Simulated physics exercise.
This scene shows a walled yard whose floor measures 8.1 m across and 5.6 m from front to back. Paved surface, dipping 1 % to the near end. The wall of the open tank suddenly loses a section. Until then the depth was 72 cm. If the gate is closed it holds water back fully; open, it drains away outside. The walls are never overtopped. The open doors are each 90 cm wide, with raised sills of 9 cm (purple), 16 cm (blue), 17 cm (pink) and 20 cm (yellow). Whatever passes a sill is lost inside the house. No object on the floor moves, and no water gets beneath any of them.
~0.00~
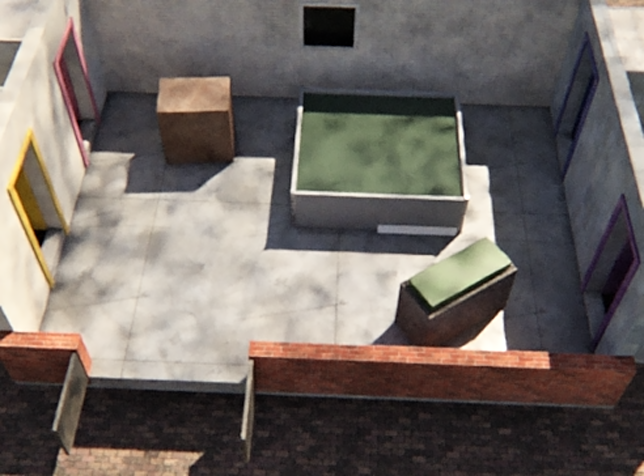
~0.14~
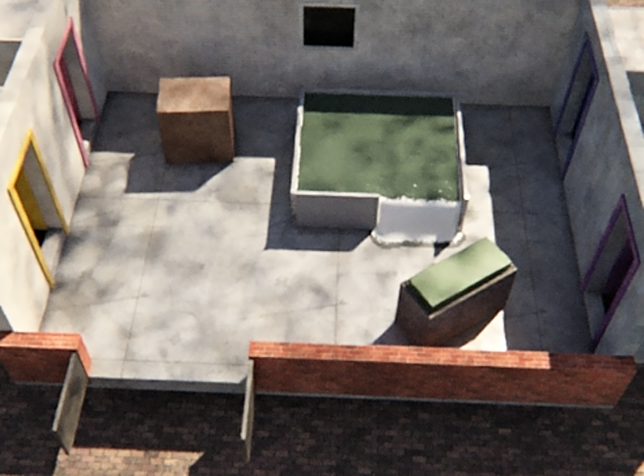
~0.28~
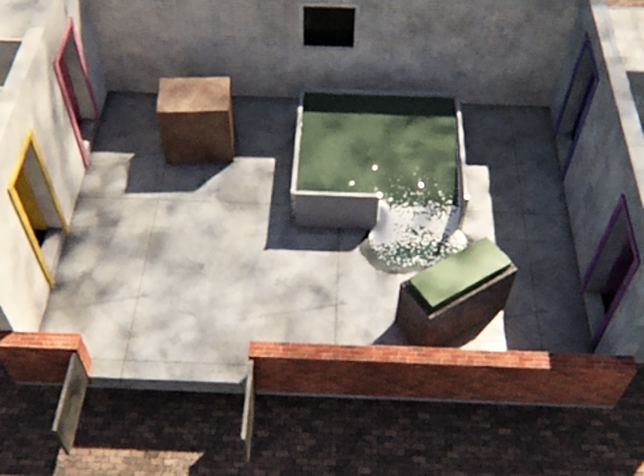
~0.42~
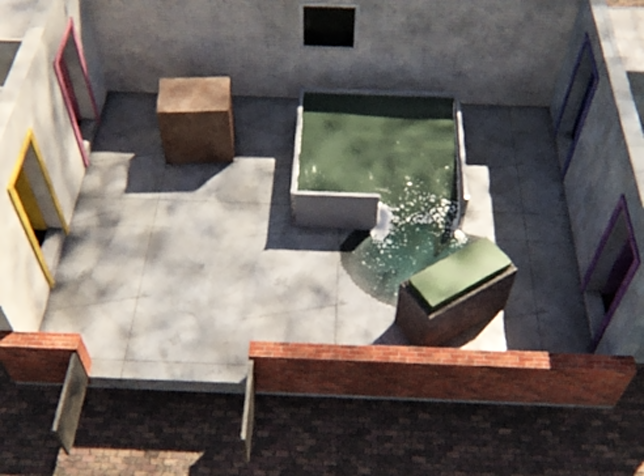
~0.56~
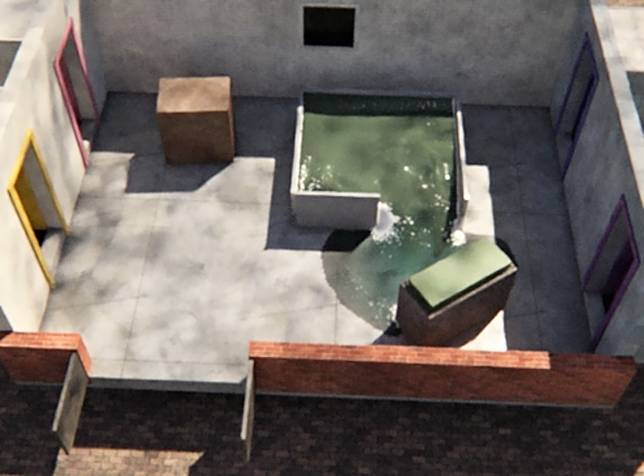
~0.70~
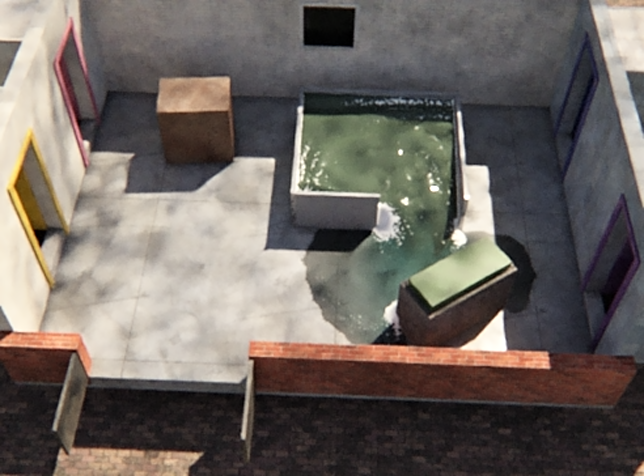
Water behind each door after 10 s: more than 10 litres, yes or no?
Purple door: Yes; blue door: No; pink door: No; yellow door: No.
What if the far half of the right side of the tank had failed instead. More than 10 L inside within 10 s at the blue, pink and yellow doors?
Then: Blue above, pink below, yellow not over.
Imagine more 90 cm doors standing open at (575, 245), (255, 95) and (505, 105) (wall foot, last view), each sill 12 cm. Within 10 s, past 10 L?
First doorway gets there, second falls short, third falls short.
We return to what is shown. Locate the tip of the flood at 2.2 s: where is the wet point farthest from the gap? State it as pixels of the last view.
That would be close to (81, 361).
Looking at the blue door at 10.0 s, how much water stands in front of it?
I'd put it at around 7.0 cm deep.
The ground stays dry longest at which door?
The pink door is last.
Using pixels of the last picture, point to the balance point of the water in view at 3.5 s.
Its balance point lies near (360, 232).
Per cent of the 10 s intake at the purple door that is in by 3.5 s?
By then it's near 45% of the total.
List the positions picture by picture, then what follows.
Still water, 72 cm deep, in the open tank at (379, 144), in the first frame.
The front is at (376, 239), 0.7 m from the gap at (419, 217); 0.3 m2 of floor is under water; 72 cm left at the back of the open tank, in the second frame.
The front is at (376, 263), 1.0 m from the gap at (418, 219); 1.1 m2 of floor is under water; 72 cm left at the back of the open tank, in the third frame.
Water pours out at (418, 220) and has run 1.5 m, to (395, 302); typically 10 cm deep outside, 72 cm at the open tank's back, in the fourth frame.
The front is at (392, 330), 2.0 m from the gap at (418, 220); 3.3 m2 of floor is under water; 70 cm left at the back of the open tank, in the fifth frame.
The front is at a hidden place, 2.5 m from the gap at (418, 220); 4.1 m2 of floor is under water; 63 cm left at the back of the open tank, in the sixth frame.
After 1.4 s water covers 20 % of the floor and is deepest (61 cm) near (454, 282); purple door 8 cm at the sill, 0 L in, blue door not reached, pink door not reached, yellow door not reached.
After 2.2 s water covers 35 % of the floor and is deepest (52 cm) near (454, 282); purple door 18 cm at the sill, 27 L in, blue door not reached, pink door not reached, yellow door not reached.
After 3.5 s water covers 60 % of the floor and is deepest (36 cm) near (454, 282); purple door 15 cm at the sill, 70 L in, blue door 6 cm at the sill, 0 L in, pink door not reached, yellow door 20 cm at the sill, 0 L in.
After 6.0 s water covers 85 % of the floor and is deepest (24 cm) near (454, 282); purple door 15 cm at the sill, 123 L in, blue door 5 cm at the sill, 0 L in, pink door 5 cm at the sill, 0 L in, yellow door 14 cm at the sill, 3 L in.
After 10.0 s water covers 95 % of the floor and is deepest (14 cm) near (454, 282); purple door 12 cm at the sill, 158 L in, blue door 7 cm at the sill, 0 L in, pink door 11 cm at the sill, 0 L in, yellow door 9 cm at the sill, 3 L in.
